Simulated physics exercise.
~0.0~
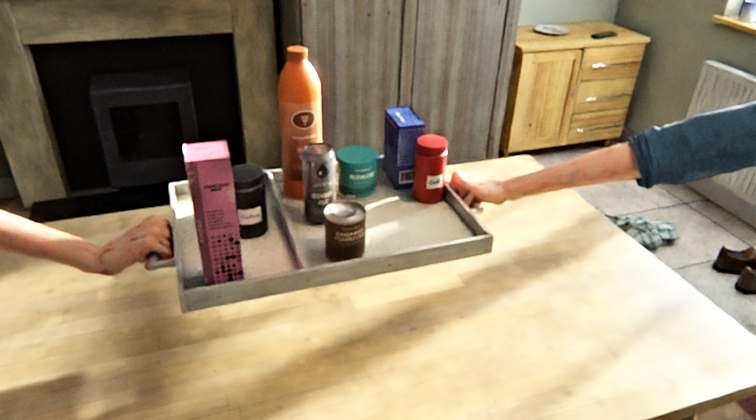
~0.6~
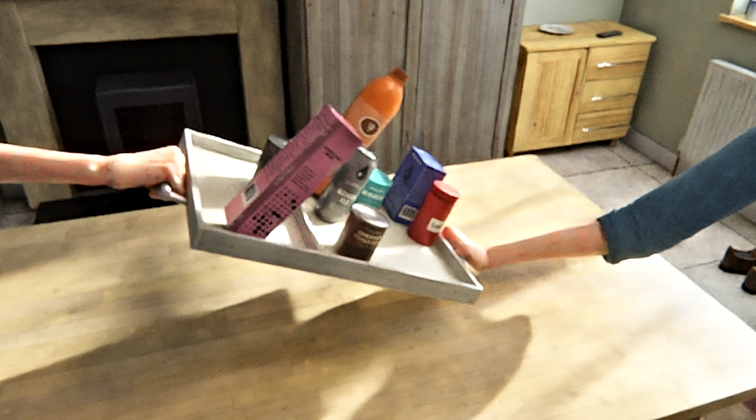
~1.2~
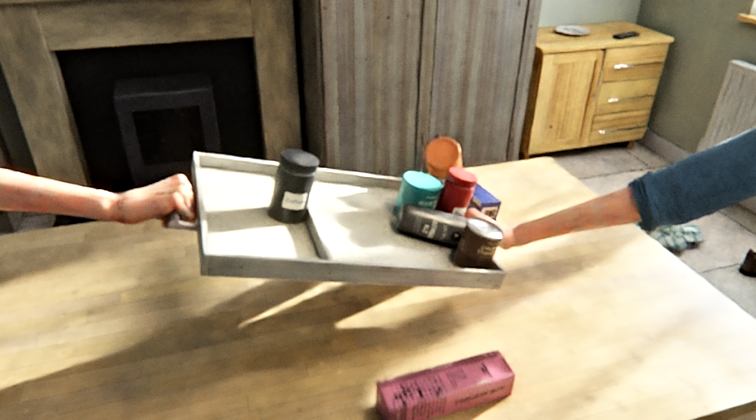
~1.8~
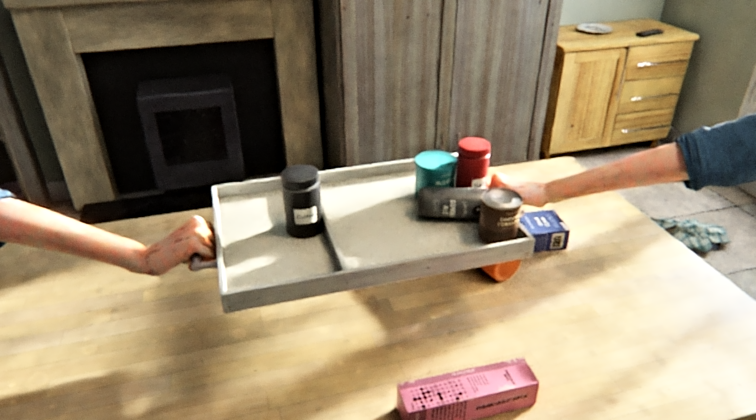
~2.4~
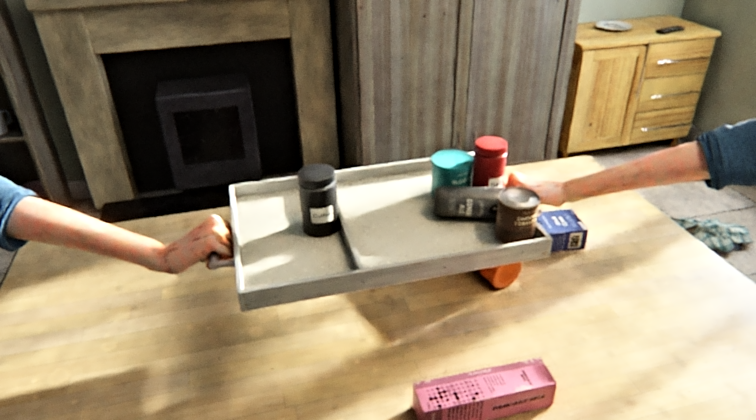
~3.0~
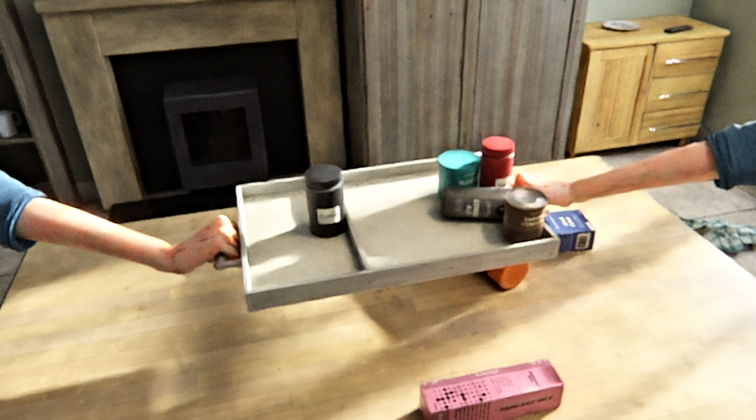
We see two people's hands tip a tray of containers steeply to the right above a wooden table, sending the pink carton, orange bottle and blue packet off, then level it with the grey can lying beside the upright turquoise, red and brown containers and the black jar still standing at left.
